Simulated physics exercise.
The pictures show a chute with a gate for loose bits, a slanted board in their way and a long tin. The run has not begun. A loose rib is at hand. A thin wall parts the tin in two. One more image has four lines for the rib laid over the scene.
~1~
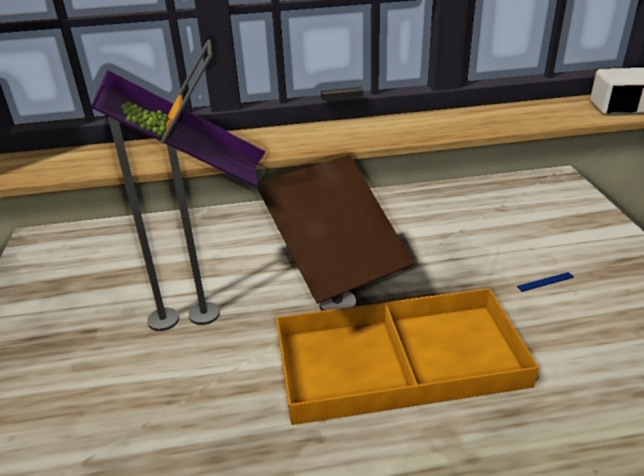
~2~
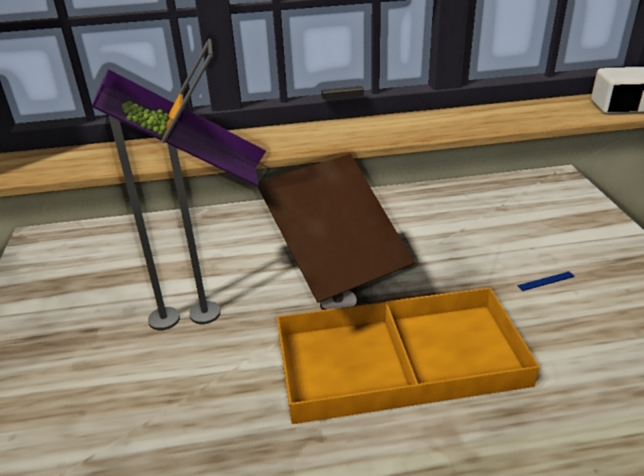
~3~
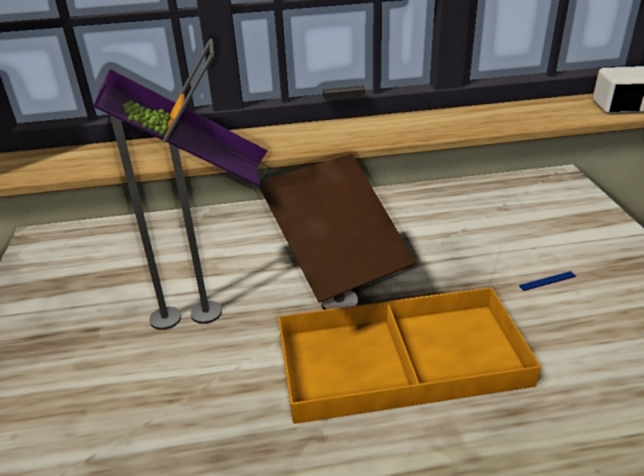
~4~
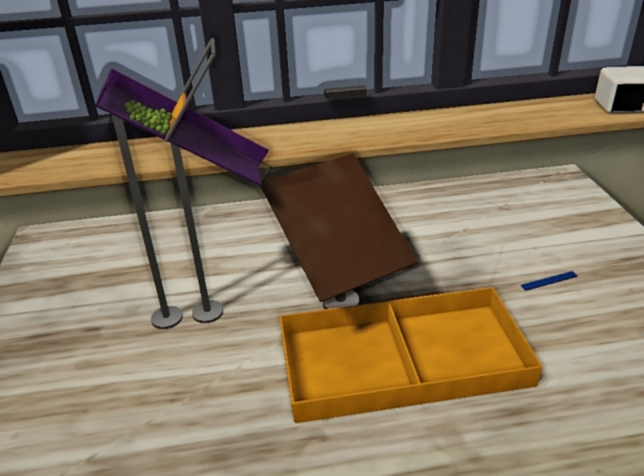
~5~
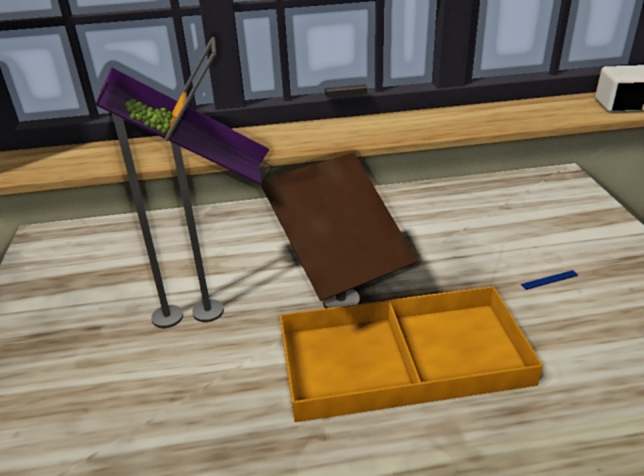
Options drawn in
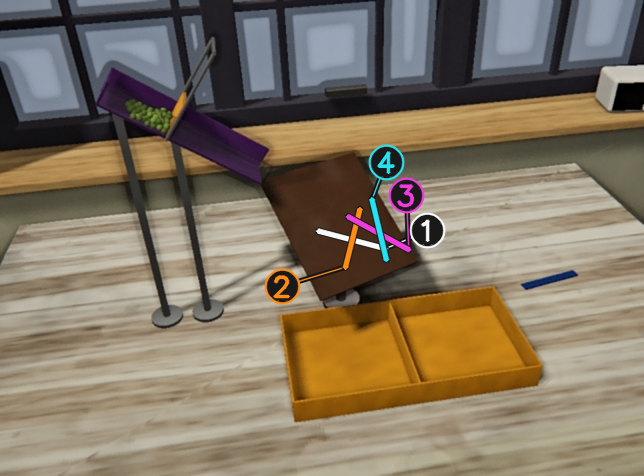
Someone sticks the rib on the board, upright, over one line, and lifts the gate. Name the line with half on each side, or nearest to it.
The best line is 4.
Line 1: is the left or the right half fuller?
Right.
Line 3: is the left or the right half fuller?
The right half.
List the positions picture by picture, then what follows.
In the first picture, load behind the gate at (150, 117), dried peas; lip of the chute at (256, 178), sloping fairly steeply.
In the second picture, middle of the board at (336, 222), tilted fairly steeply; middle of its low edge at (369, 282); of its high edge at (305, 167).
In the third picture, front corners of the tin at (292, 404) and (540, 366); front end of its middle wall at (419, 385); gate still shut at (180, 105).
In the fourth picture, middle of the load at (153, 116); lip at (259, 177).
In the fifth picture, middle of the load at (154, 115); lip at (260, 176).
On the marked copy, line 1 from (318, 231) to (385, 248); line 2 from (359, 209) to (345, 267); line 3 from (348, 216) to (408, 249); line 4 from (371, 199) to (386, 259).
With 1, of what is caught, a small part in the left half, nearly all in the right.
With 2, of what is caught, nearly all in the left half, a stray few in the right.
With 3, of what is caught, about a quarter in the left half, most in the right.
With 4, of what is caught, about two thirds in the left half, about a third in the right.
